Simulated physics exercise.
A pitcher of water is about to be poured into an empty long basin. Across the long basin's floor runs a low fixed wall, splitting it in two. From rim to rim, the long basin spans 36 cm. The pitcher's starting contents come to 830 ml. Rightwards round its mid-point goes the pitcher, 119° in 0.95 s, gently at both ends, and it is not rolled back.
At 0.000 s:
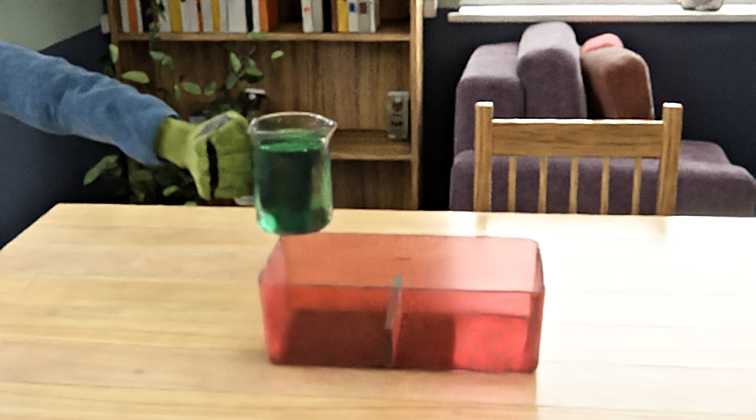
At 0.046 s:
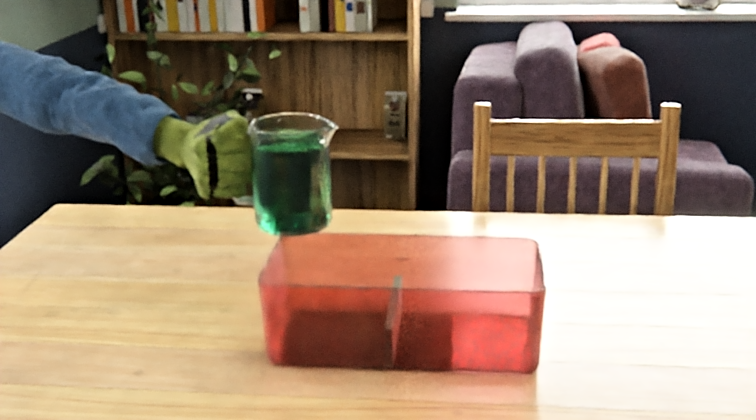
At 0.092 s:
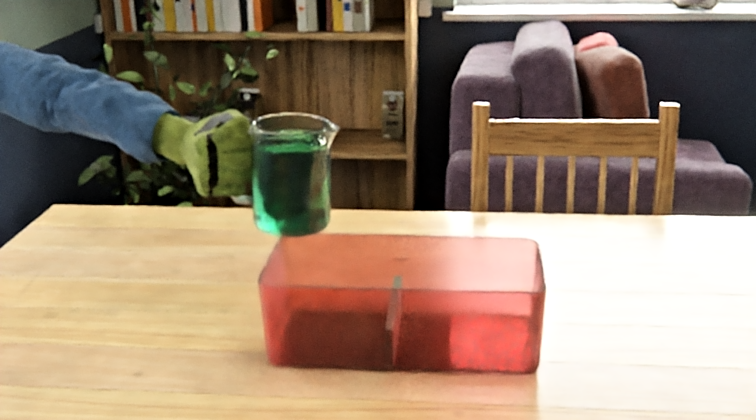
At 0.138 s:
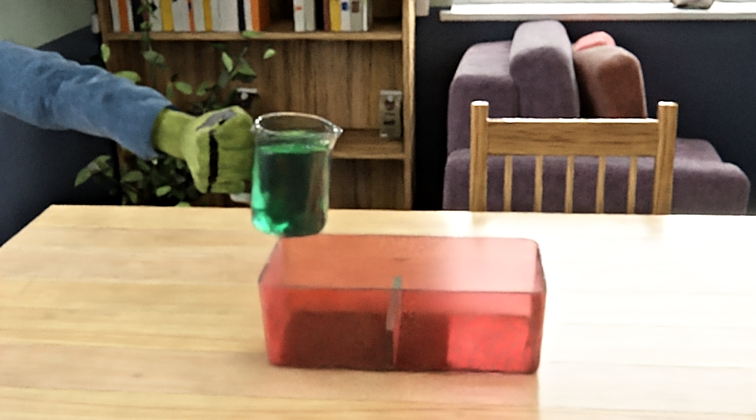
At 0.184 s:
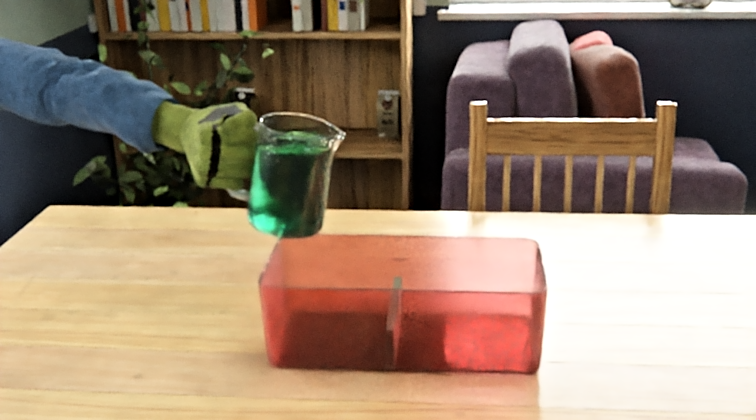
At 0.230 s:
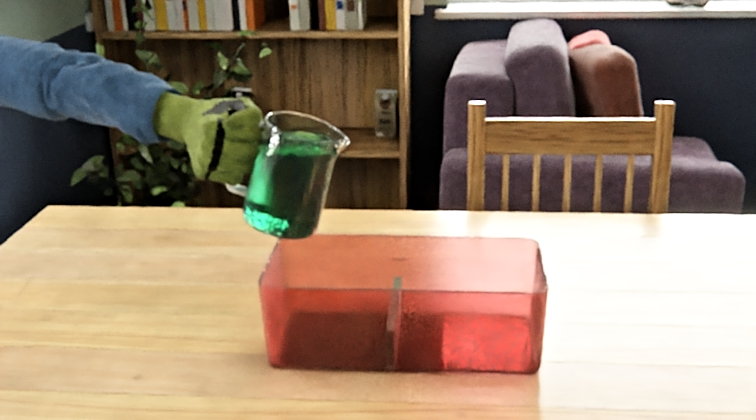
An arm in a blue sleeve and green glove reaches in from the left over a pale wooden table, seen from the front and slightly above, with a bookshelf, plant, wooden chair and purple sofa behind. The gloved hand holds a clear pitcher of green liquid above a long, translucent red basin split by an upright divider. The pitcher slowly tilts rightwards, its liquid shifting inside.
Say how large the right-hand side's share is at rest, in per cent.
Its share is roughly 51 per cent.
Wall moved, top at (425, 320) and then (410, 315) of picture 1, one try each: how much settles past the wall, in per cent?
Some 15 in a hundred, then some 25 in a hundred.
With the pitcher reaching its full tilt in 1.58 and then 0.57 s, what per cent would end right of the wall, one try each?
It comes to 65 per cent, and then 30 per cent.
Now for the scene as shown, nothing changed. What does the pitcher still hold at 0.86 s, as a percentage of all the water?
Roughly 20 per cent.
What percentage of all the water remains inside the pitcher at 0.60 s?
Roughly 78 percent.
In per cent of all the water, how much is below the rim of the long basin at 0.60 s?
I'd estimate some 6 percent of the liquid.
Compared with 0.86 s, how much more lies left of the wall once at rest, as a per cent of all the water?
It comes to near 26 per cent.
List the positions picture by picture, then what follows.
It leans 0°; its right rim is at (336, 125); the water meets the walls at (256, 137) and (328, 138); the long basin's rim runs from (271, 257) to (542, 265); the wall's top is at (394, 301), in the first picture.
It leans 1°; its right rim is at (337, 126); the water meets the walls at (256, 137) and (328, 139), in the second picture.
It leans 3°; its right rim is at (339, 128); the water meets the walls at (257, 137) and (329, 140), in the third picture.
It leans 6°; its right rim is at (342, 131); the water meets the walls at (259, 138) and (331, 142), in the fourth picture.
It leans 11°; its right rim is at (345, 136); the water meets the walls at (260, 141) and (334, 142), in the fifth picture.
It leans 16°; its right rim is at (349, 141); the water meets the walls at (259, 151) and (341, 143), in the sixth picture.
By 0.60 s the tilt is 83° and 78 per cent is still to pour, 0 is left of the wall and 6 right of it.
By 0.86 s the tilt is 117° and 19 per cent is still to pour, 22 is left of the wall and 44 right of it.
By 1.14 s the tilt is 119° and 0 per cent is still to pour, 48 is left of the wall and 50 right of it.
By 1.45 s the tilt is 119° and 0 per cent is still to pour, 48 is left of the wall and 51 right of it.
At rest 48 per cent lies left of the wall, 51 right of it and 1 outside.
